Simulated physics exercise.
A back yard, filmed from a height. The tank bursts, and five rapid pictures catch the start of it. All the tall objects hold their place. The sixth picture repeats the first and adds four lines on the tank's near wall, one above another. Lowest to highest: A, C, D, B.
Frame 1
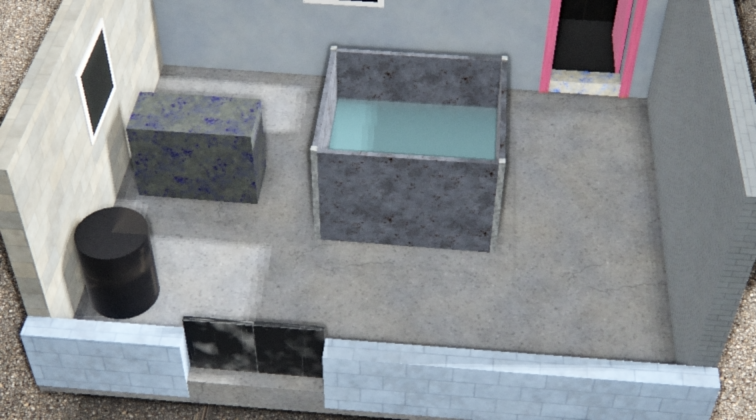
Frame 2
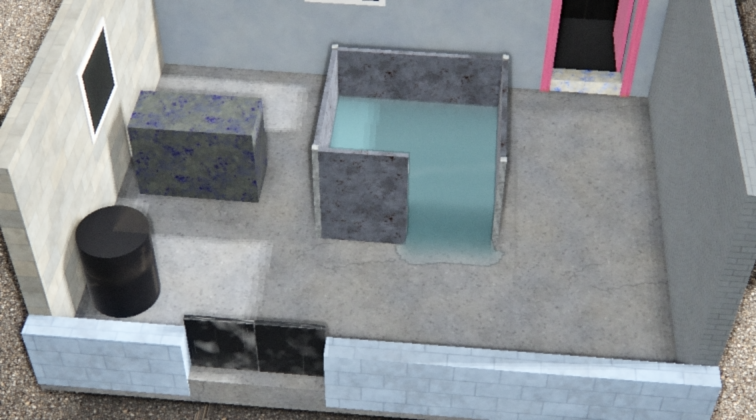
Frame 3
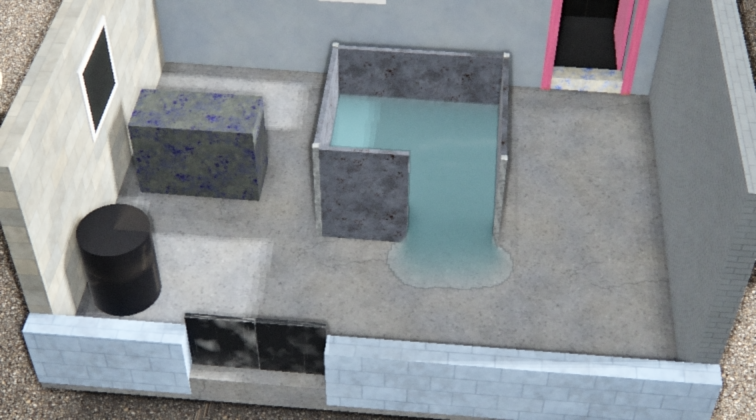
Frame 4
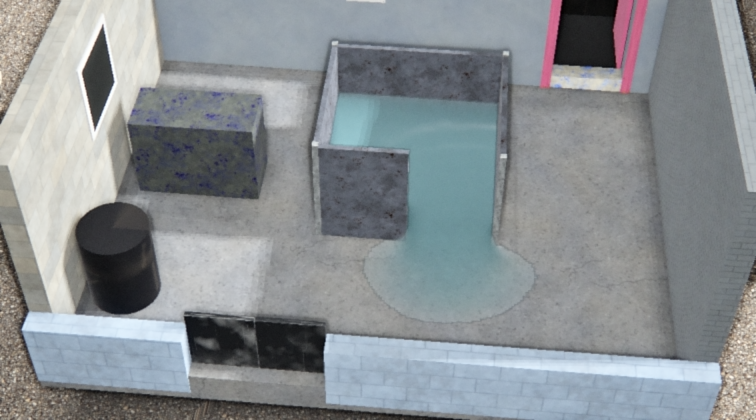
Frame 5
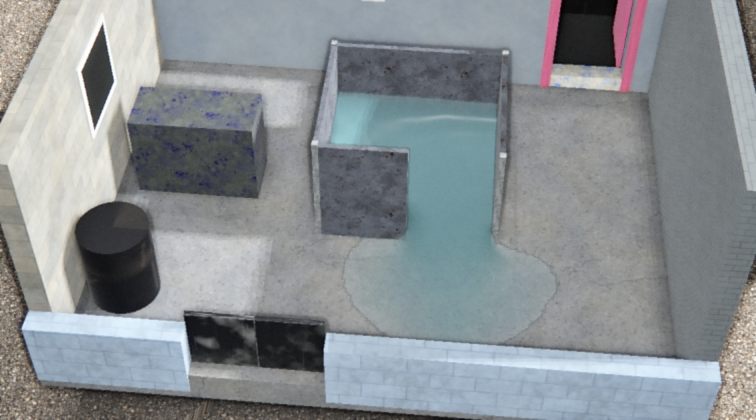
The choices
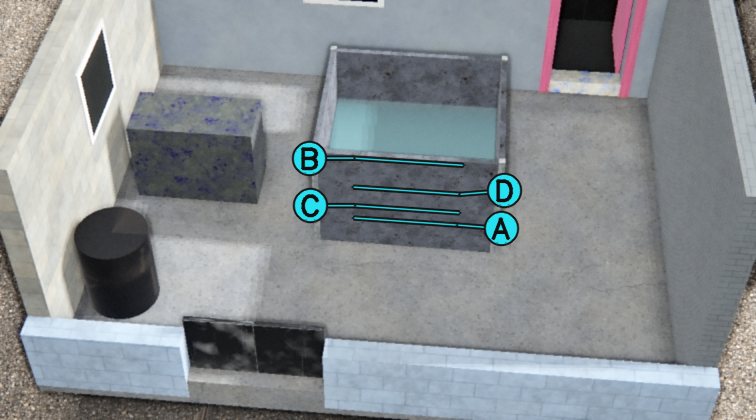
To begin with, water lies still in a square grey tank in a walled back yard, with a dark block and black barrel to the left. The right part of the tank's front wall disappears, and water pours through the gap, spreading across the floor toward the low front wall in a widening, rounded pool.
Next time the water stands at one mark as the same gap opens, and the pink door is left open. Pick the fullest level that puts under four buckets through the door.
Use mark D.
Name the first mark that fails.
The answer is B.
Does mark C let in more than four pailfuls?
No, not at all.
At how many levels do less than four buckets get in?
Three of them.
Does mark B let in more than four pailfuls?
Yes.
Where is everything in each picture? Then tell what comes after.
The first picture shows water in the tank at rest, its middle at (412, 149); foot of the pink doorway at (583, 94); shut gate at (255, 330).
The second picture shows front seen at (495, 256), 1 % of the ground wet.
The third picture shows front seen at (500, 276), 3 % of the ground wet.
The fourth picture shows front seen at (465, 313), 6 % of the ground wet.
The fifth picture shows front seen at (515, 316), 11 % of the ground wet.
On the marked copy, A at (406, 221); B at (407, 161); C at (406, 209); D at (406, 190); from the bottom up A, C, D, B.
If A is chosen, nothing gets over.
If B is chosen, about 12 bucketfuls get in.
If C is chosen, nothing gets over.
If D is chosen, a bucket or two gets in.
